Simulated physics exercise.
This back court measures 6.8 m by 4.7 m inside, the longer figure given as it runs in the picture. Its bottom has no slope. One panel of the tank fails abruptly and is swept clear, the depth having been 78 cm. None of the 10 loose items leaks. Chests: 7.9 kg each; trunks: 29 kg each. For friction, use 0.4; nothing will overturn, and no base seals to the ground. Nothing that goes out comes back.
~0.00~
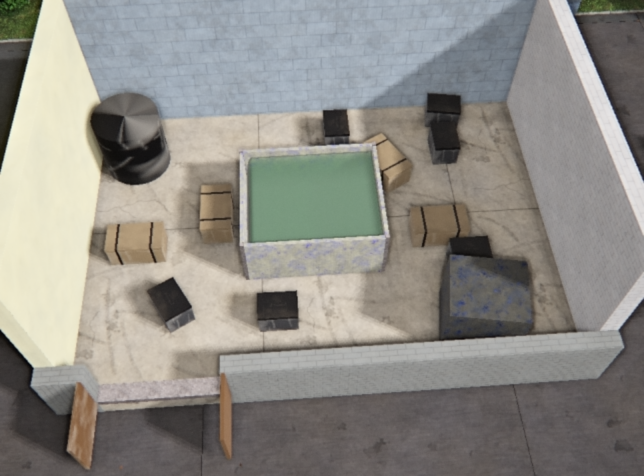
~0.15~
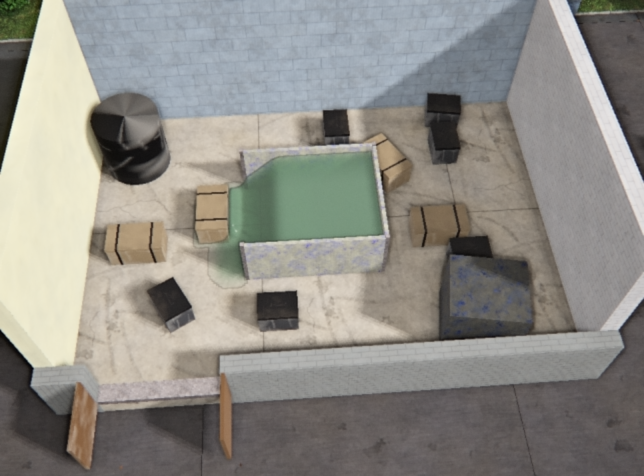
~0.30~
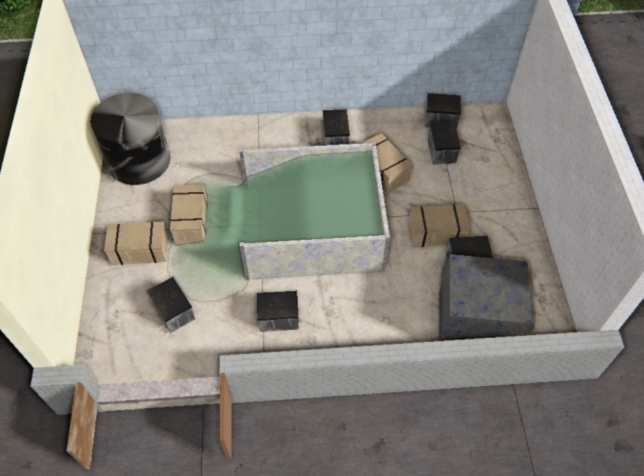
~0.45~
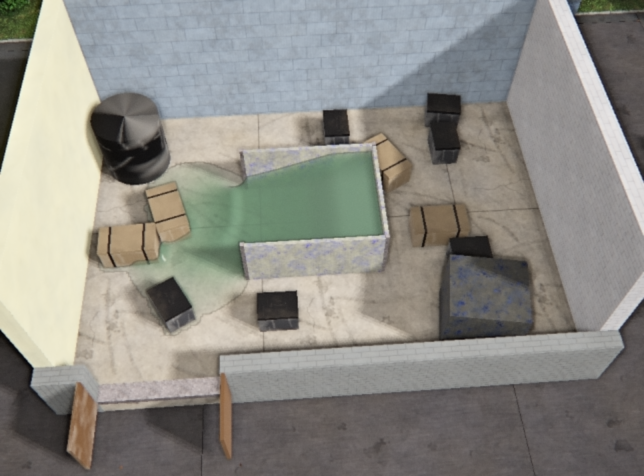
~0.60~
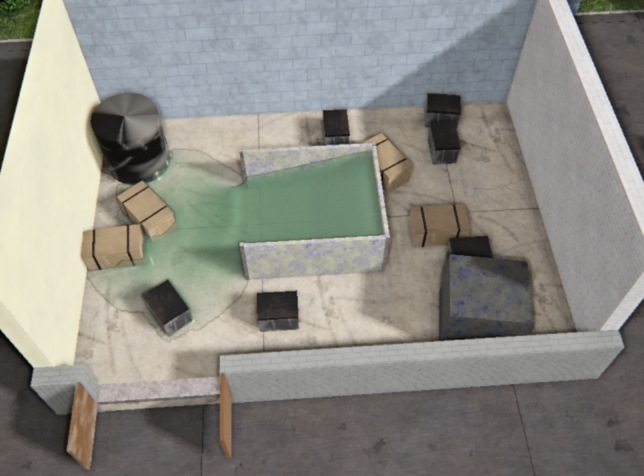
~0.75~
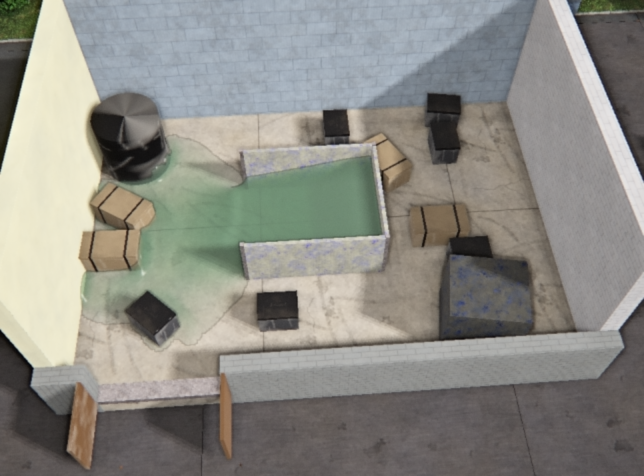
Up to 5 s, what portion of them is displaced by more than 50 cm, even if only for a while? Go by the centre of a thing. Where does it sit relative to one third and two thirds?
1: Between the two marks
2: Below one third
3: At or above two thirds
Answer: 1.
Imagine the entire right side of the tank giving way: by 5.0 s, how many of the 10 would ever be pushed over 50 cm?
In that case the number is 6.
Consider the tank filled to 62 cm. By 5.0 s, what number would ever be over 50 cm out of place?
Then the count would be 4.
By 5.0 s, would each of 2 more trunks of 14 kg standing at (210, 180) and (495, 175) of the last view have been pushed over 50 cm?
In order: Beyond it, within it.
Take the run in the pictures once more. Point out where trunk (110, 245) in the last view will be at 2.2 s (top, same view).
Roughly (106, 271) in the same view.
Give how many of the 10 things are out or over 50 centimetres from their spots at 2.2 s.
The number I get is 3.
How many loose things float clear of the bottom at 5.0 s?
At that point I count 1.
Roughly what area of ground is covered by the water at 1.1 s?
Some 11.0 m2 of it.
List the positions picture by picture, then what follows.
A trunk at (216, 206), on the bottom; a trunk at (134, 236) rests on the ground; water covers 2.9 m2; 0 of 10 have shifted, in the first frame.
A trunk at (212, 206), on the bottom, 6 cm from its start; a trunk at (134, 236), on the bottom; 3.8 m2 under water; 1 of 10 have shifted, in the second frame.
A trunk at (187, 206) rests on the ground, 41 cm from its start; a trunk at (134, 236) rests on the ground; 5.0 m2 under water; 1 of 10 have shifted, in the third frame.
A trunk at (166, 206) rests on the ground, 72 cm from its start; a trunk at (126, 238) rests on the ground, 11 cm from its start; water covers 6.4 m2; 2 of 10 have shifted, in the fourth frame.
A trunk at (145, 205), on the bottom, 104 cm from its start; a trunk at (111, 240) rests on the ground, 33 cm from its start; 7.8 m2 under water; 3 of 10 have shifted, in the fifth frame.
A trunk at (121, 203) rests on the ground, 139 cm from its start; a trunk at (109, 244), on the bottom, 36 cm from its start; 9.2 m2 under water; 3 of 10 have shifted, in the sixth frame.
After 1.1 s 2 of 10 are over 50 cm from their spots; 1 afloat.
After 2.2 s 3 of 10 are over 50 cm from their spots; 2 afloat.
After 3.5 s 3 of 10 are over 50 cm from their spots; 2 afloat.
After 5.0 s 5 of 10 are over 50 cm from their spots, and 5 have been at some point; 1 afloat.
